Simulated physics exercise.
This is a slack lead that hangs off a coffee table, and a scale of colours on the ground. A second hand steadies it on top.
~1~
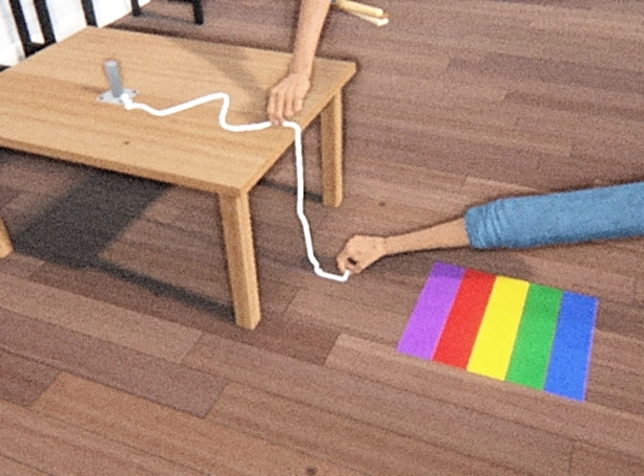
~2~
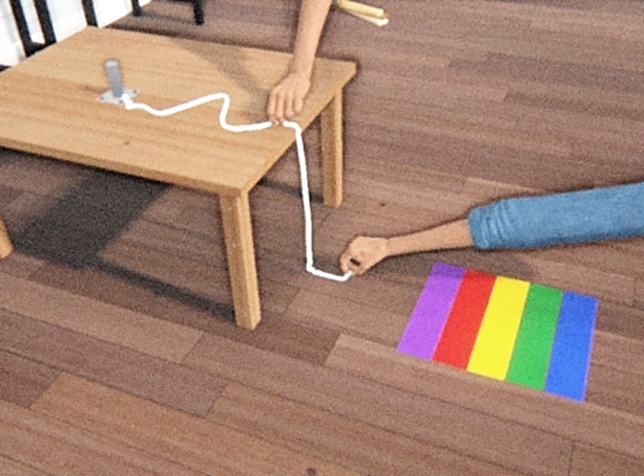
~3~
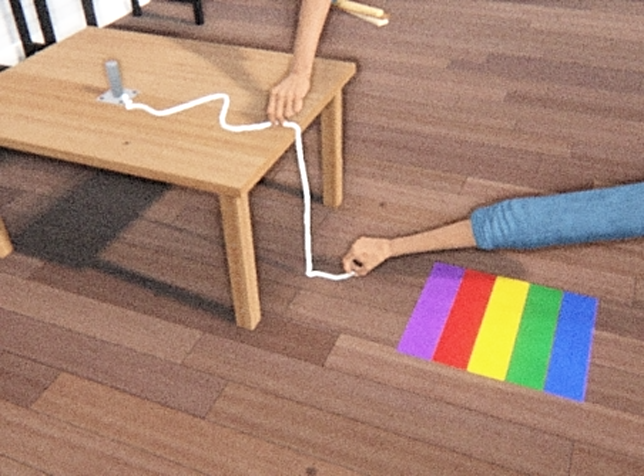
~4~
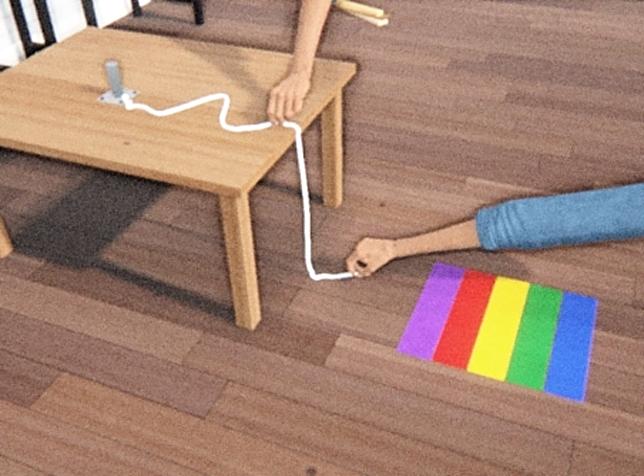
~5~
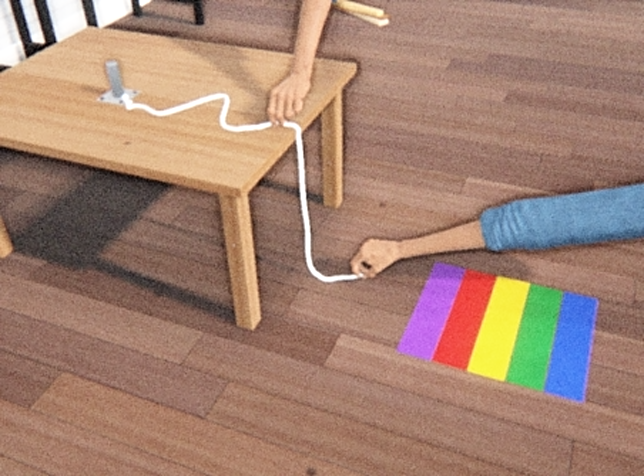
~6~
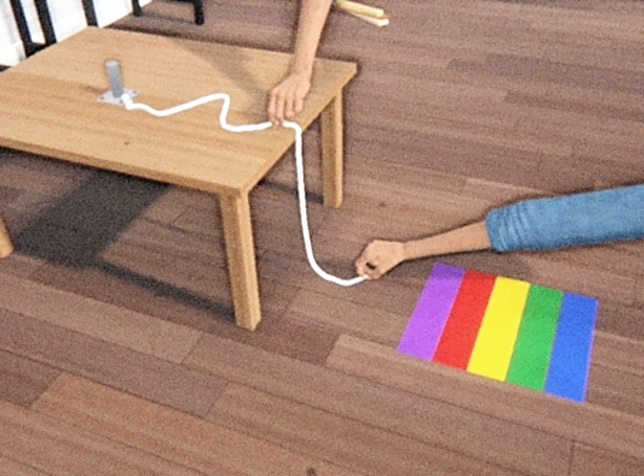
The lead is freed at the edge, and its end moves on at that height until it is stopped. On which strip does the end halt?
It gets as far as the blue strip.
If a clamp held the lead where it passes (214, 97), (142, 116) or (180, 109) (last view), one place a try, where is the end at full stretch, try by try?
About (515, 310), (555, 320) and (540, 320).
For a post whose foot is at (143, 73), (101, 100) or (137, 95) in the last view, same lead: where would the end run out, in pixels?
About (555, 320), (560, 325) and (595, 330).
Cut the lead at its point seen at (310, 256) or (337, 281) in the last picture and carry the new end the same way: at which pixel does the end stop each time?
Try by try, around (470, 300) and (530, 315).
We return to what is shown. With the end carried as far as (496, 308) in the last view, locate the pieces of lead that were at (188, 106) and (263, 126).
At (215, 110), then (314, 182).
Soon after, end near (496, 308); over yellow.
After that, end near (544, 319); over green.
At the stop, end near (574, 327); over blue. The blue one.
